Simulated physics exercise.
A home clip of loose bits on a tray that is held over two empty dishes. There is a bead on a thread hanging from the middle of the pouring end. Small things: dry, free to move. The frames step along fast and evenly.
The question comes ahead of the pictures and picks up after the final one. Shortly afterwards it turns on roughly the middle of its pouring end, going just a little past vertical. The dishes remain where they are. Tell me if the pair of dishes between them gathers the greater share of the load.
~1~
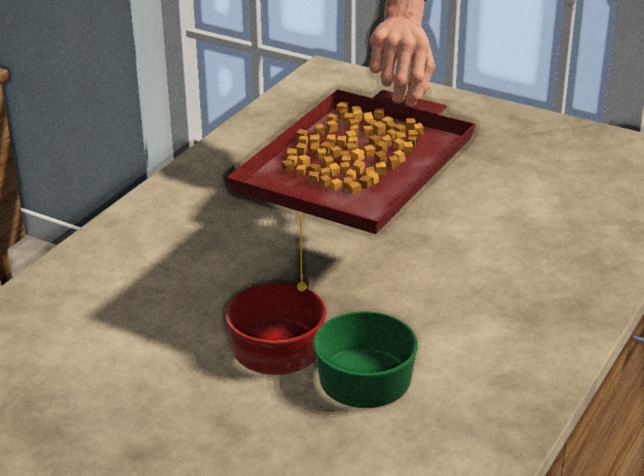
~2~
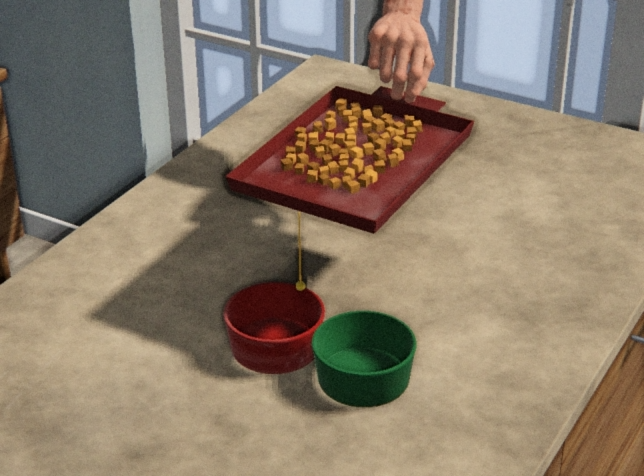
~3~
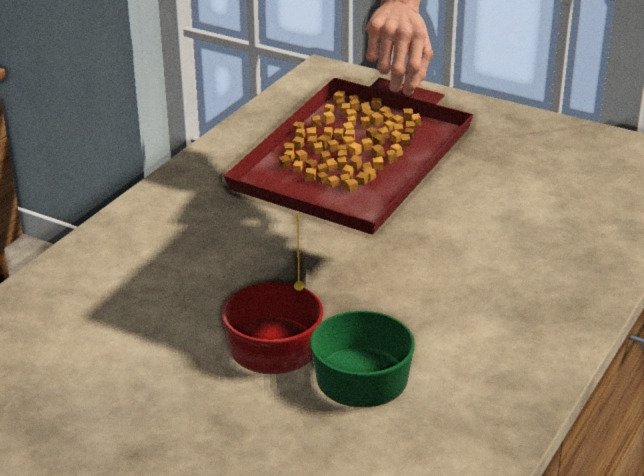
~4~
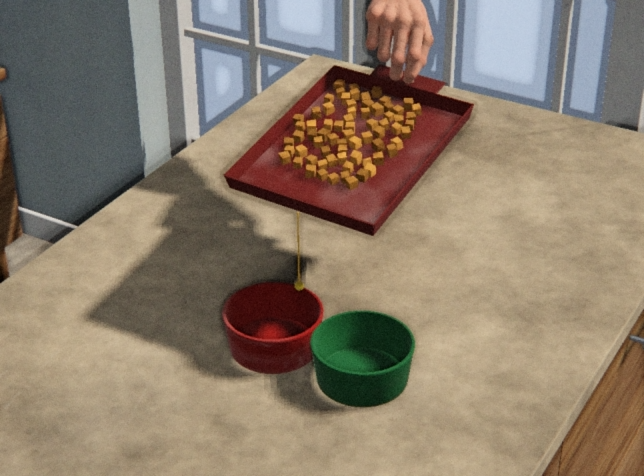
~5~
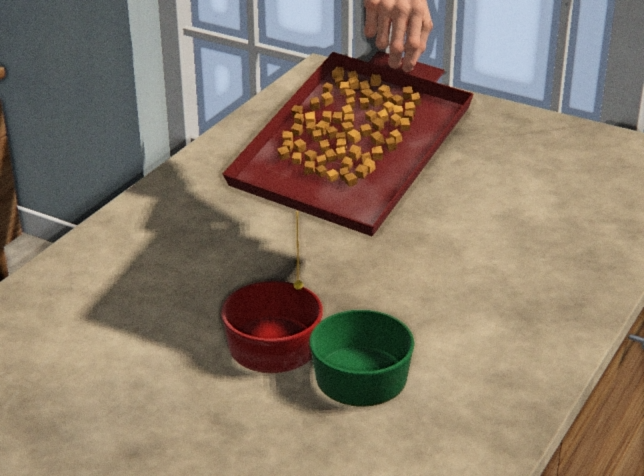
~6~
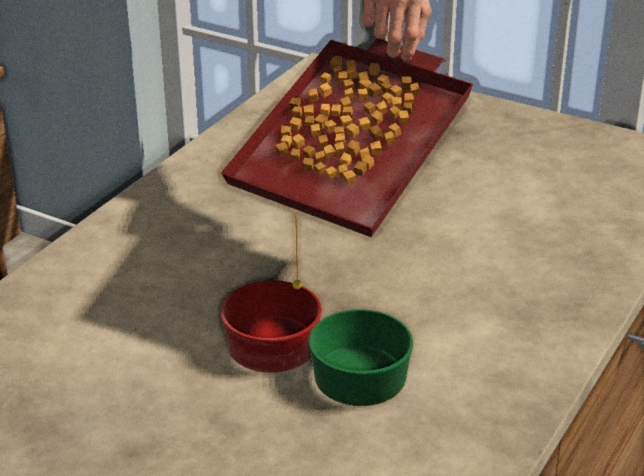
They do.
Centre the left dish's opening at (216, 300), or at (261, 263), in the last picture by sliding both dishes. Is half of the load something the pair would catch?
Result - try one, past the halfway mark; try two, below the halfway mark.
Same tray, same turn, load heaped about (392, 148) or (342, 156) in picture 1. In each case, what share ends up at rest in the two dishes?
You'd get near 80 percent first and near 70 percent after that.
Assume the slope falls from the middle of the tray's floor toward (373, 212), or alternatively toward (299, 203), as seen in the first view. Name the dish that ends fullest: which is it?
Okay, first try the right-side one, second try the left-side one.
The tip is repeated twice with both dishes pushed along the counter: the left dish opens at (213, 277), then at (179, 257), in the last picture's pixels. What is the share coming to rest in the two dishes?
Close to 30 in a hundred, then close to 0 in a hundred.
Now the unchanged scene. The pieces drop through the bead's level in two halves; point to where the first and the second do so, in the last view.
About (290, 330), and after that about (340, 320).
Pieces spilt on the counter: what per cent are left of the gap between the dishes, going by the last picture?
Roughly 90 in a hundred.
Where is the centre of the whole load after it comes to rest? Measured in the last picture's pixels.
I'd put the middle somewhere around (328, 367).
Just after the last frame, tray tipped steeply; every one on the tray.
A moment on, tray tipped right over; almost all on the tray; just a few in the right dish.
Further on, tray tipped past a quarter turn; roughly half in the right dish; roughly a third in the left dish; roughly a quarter outside both.
When it is over, tray tipped past a quarter turn; roughly half in the right dish; roughly a third in the left dish; roughly a quarter outside both.
